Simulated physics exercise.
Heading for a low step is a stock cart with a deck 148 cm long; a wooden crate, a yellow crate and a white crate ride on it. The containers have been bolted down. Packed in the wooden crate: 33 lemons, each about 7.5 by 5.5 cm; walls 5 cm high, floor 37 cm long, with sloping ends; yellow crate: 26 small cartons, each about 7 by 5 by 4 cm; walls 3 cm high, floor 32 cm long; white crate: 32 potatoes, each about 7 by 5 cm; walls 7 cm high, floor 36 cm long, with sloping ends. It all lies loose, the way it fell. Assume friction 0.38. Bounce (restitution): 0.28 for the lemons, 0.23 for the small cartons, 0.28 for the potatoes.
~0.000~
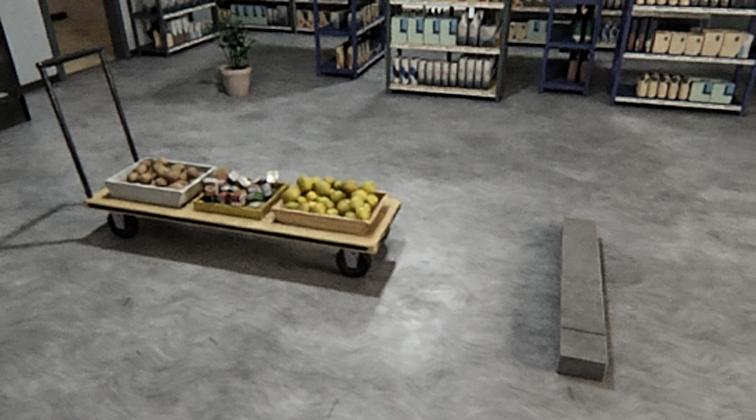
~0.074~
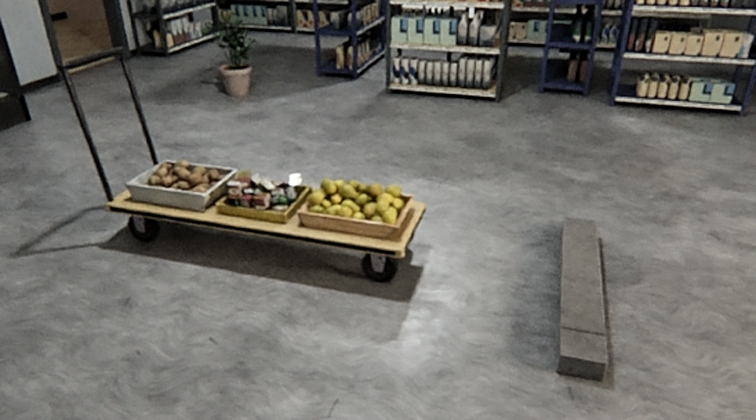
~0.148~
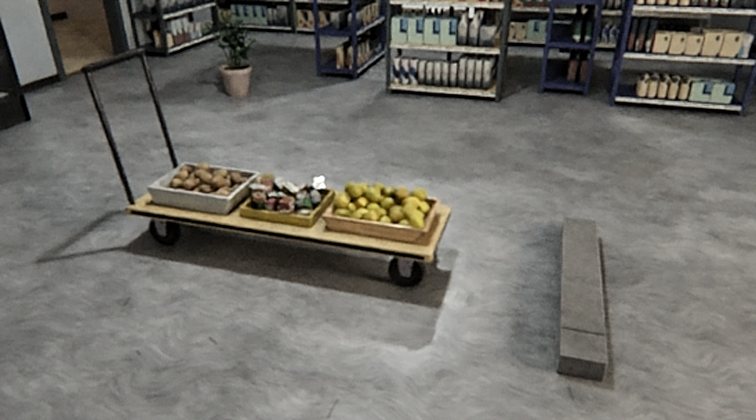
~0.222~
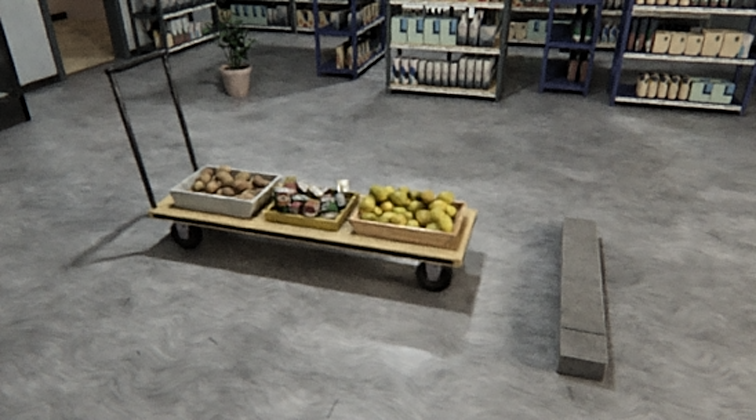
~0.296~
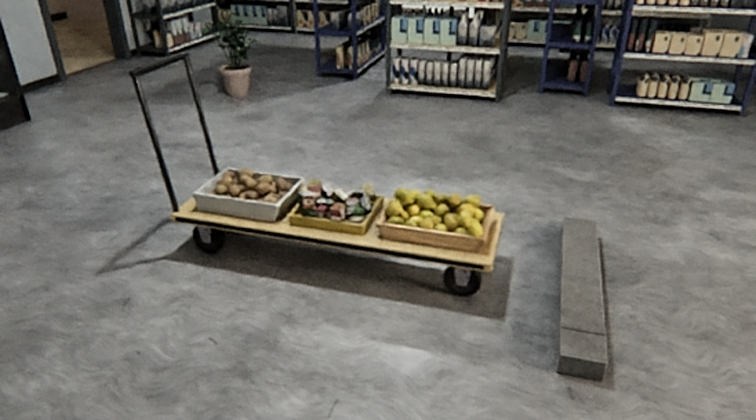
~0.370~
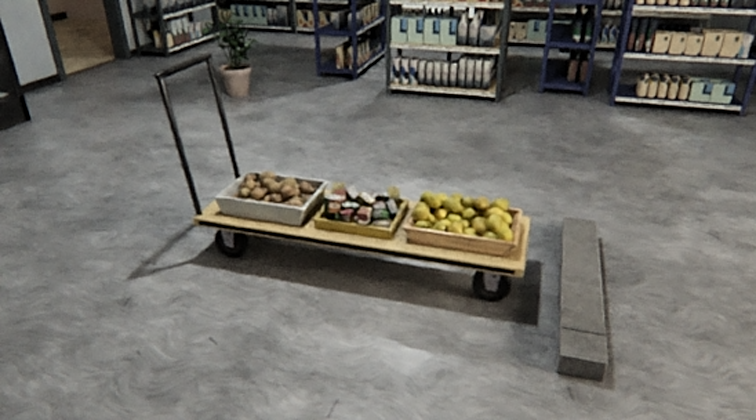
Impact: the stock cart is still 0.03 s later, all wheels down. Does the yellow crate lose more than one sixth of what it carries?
Yes. My money is on the escaped share going north of a sixth.
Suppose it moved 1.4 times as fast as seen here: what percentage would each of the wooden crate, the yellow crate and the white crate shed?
In that case the wooden crate sheds 40 per cent, the yellow crate 30 per cent and the white crate 20 per cent.
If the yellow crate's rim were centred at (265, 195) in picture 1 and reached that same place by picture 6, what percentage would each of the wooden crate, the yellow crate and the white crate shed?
Wooden crate 20, yellow crate 20, white crate 0 per cent.
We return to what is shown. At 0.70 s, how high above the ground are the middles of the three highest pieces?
Their middles sit some 36 cm up.
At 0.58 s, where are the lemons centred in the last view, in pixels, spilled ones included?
Near (526, 225) in pixels.
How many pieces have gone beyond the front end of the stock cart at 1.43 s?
Roughly 6 pieces.
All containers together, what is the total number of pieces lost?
Roughly 16 pieces.
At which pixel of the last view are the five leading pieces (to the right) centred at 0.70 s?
Close to (587, 230) in the last view.
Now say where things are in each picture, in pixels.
In the first frame (places track the rim corner closest to us here), yellow crate (258, 210); white crate (180, 191); 81 cm to go; all still inside.
In the second frame, yellow crate (283, 214); white crate (203, 194); 69 cm to go.
In the third frame, yellow crate (308, 217); white crate (227, 198); 57 cm to go.
In the fourth frame, yellow crate (334, 221); white crate (251, 201); 44 cm to go.
In the fifth frame, yellow crate (361, 225); white crate (276, 205); 32 cm to go.
In the sixth frame, yellow crate (388, 229); white crate (301, 208); 20 cm to go; all still inside.
After 0.48 s, contact.
After 0.58 s, the wooden crate is down by 2 of 33, the yellow crate is down by 3 of 26 and the white crate has all 32.
After 0.70 s, the wooden crate is down by 5 of 33, the yellow crate is down by 5 of 26 and the white crate is down by 1 of 32.
After 0.93 s, the wooden crate is down by 7 of 33, the yellow crate is down by 7 of 26 and the white crate is down by 1 of 32.
Outcome (at 1.43 s), the wooden crate is down by 7 of 33, the yellow crate is down by 7 of 26 and the white crate is down by 1 of 32. Asked share, 7 of 26, 27 per cent.
